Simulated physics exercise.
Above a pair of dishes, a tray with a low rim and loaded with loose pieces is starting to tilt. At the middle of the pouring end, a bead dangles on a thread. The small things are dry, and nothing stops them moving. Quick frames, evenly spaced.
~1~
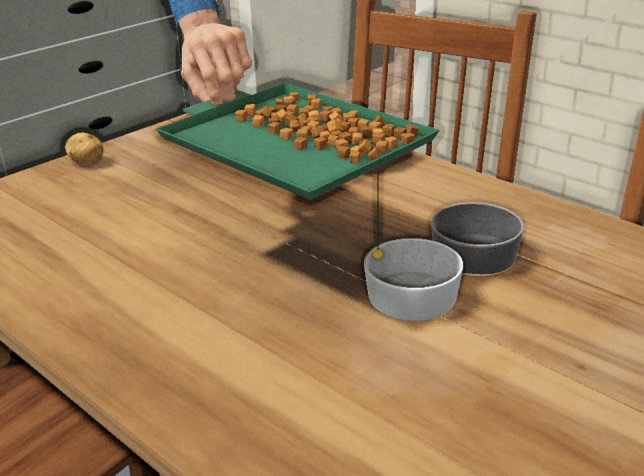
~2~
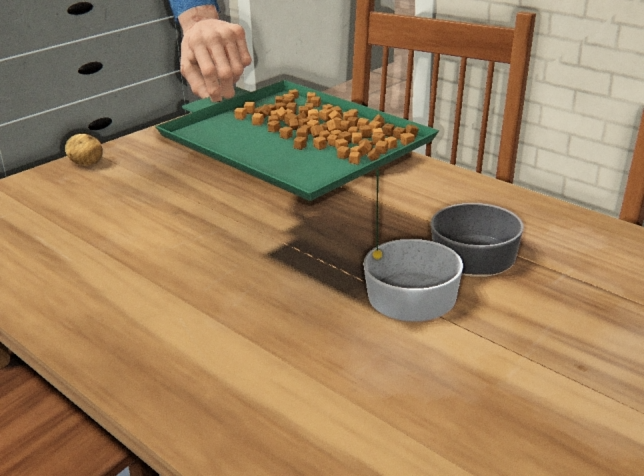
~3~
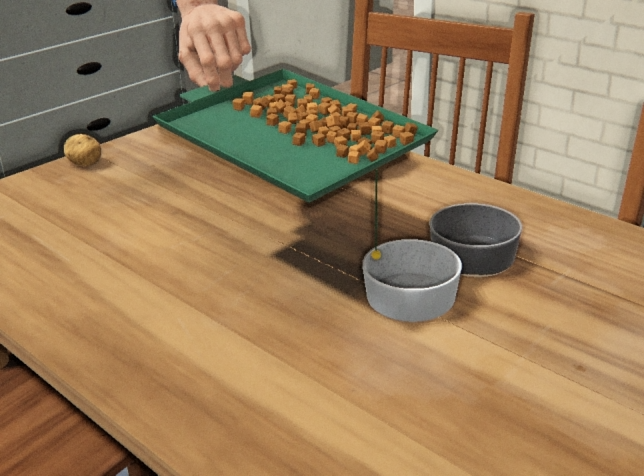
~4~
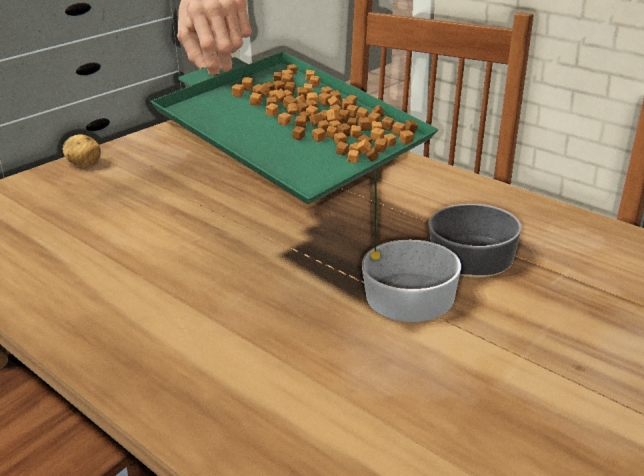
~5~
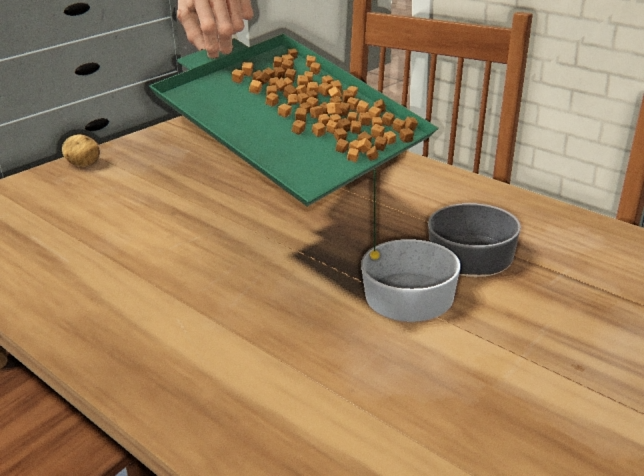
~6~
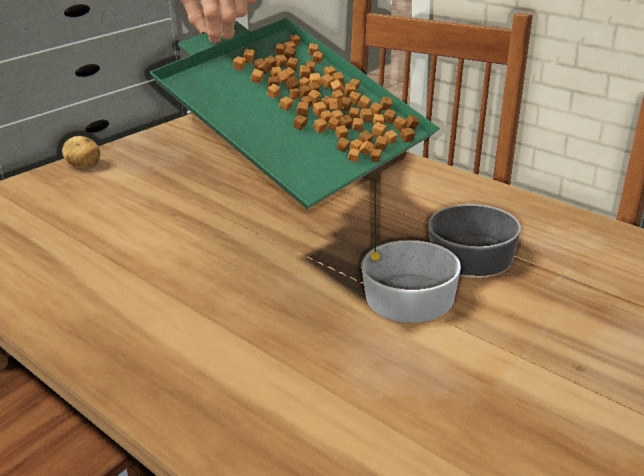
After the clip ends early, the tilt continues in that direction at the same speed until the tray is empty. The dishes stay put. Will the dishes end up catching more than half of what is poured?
Most of the load misses the dishes.
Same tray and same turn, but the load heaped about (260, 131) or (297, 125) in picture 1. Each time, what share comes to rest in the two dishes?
You'd see roughly 10 per cent first and roughly 30 per cent second.
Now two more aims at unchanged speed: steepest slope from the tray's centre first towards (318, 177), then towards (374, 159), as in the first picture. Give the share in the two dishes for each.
Lab note: Try one about 0 %, try two 60 %.
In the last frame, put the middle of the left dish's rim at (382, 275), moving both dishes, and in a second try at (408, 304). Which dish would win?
The first try favours the leftmost one, and the second try favours the leftmost one.
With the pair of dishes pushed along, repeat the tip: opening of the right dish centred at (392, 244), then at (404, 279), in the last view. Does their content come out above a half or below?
Result, first setup: The minor share; second setup: The bulk.
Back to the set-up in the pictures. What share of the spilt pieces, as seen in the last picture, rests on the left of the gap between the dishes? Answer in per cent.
Left fraction: Around 90 per cent.
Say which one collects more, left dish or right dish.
The one to the left.
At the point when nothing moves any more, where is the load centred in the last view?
Near pixel (358, 343).
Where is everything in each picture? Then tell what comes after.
The first frame shows corners of the pouring end at (310, 188) and (433, 130), level; middle of the load at (326, 129), brown sugar cubes; left dish at (452, 294); right dish at (514, 251); bead on its thread at (378, 254).
The second frame shows corners of the pouring end at (310, 189) and (432, 130), level; middle of the load at (326, 128).
The third frame shows corners of the pouring end at (309, 191) and (432, 130), tipped barely, lowest at the left corner; middle of the load at (325, 123).
The fourth frame shows corners of the pouring end at (309, 194) and (432, 129), tipped a little, lowest at the left corner; middle of the load at (325, 116).
The fifth frame shows corners of the pouring end at (308, 196) and (432, 127), tipped clearly, lowest at the left corner; middle of the load at (325, 108).
The sixth frame shows corners of the pouring end at (309, 200) and (433, 127), tipped clearly, lowest at the left corner; middle of the load at (327, 102); left dish at (449, 296); right dish at (511, 253).
Soon, tray tipped steeply; most on the tray; about a quarter in the air.
A while on, tray tipped past a quarter turn; about a quarter in the left dish; most outside both; a stray few in the air.
Towards the end, tray tipped past a quarter turn; about a quarter in the left dish; most outside both.
Finally, tray tipped past a quarter turn; about a quarter in the left dish; none in the right dish; most outside both.
